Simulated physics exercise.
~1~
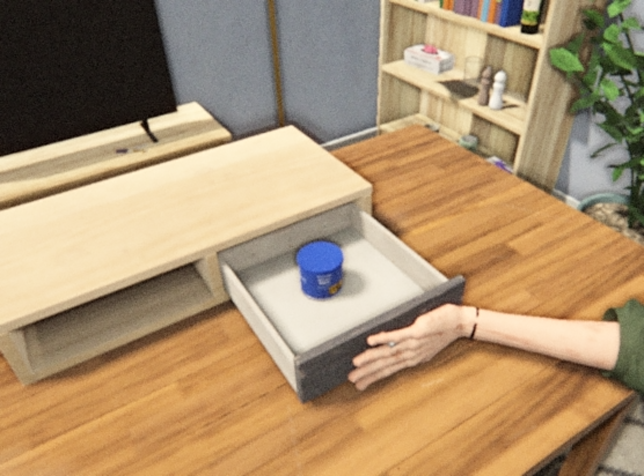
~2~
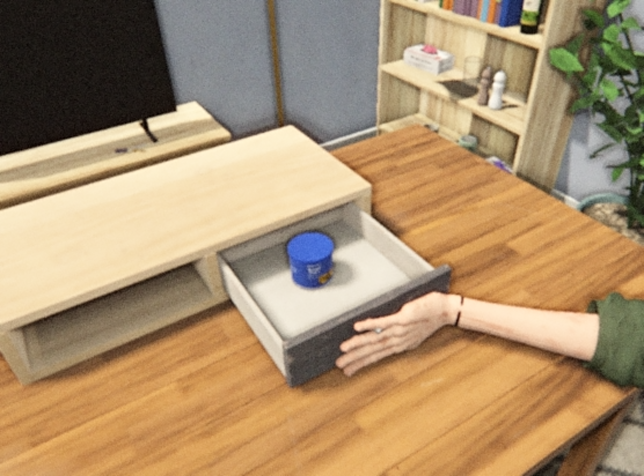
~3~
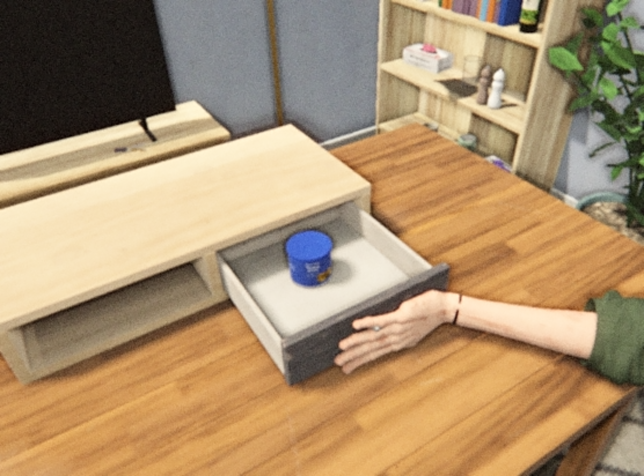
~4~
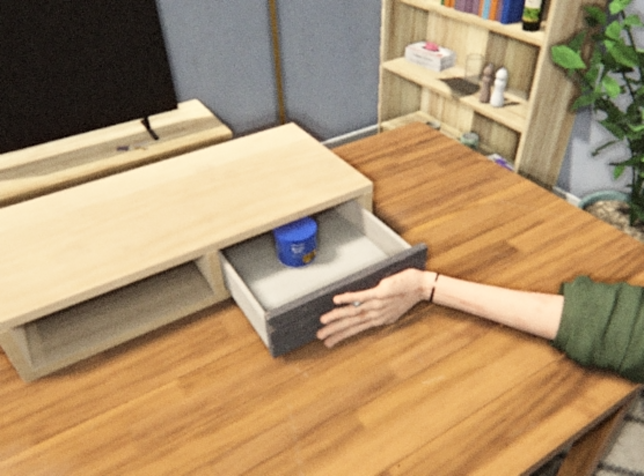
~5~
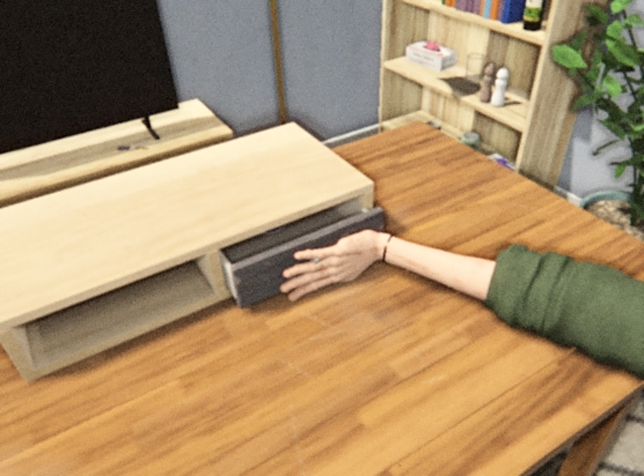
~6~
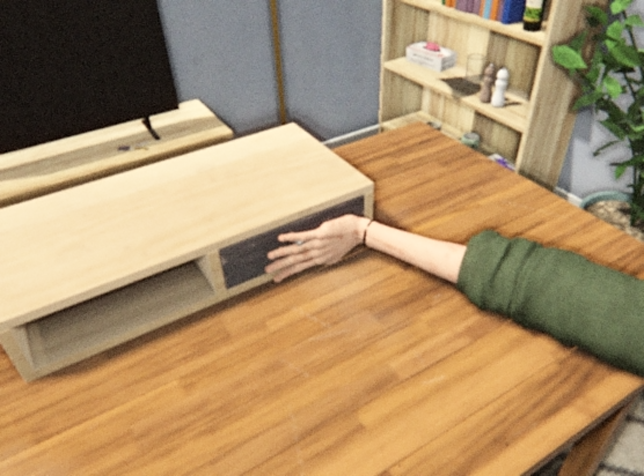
A bright blue tin sits in the open, dark-fronted drawer of a long, pale wooden chest, seen from above on a brown plank surface. A black screen stands behind at the left, with shelves and a leafy green plant at the right. A hand with a dark wristband, its arm in a green sleeve, rests against the drawer front. The hand eases the drawer inward, pauses briefly, then keeps pushing it up and to the left. The tin travels in with the drawer and disappears inside the chest. Finally the drawer shuts flush, the hand still against its front.
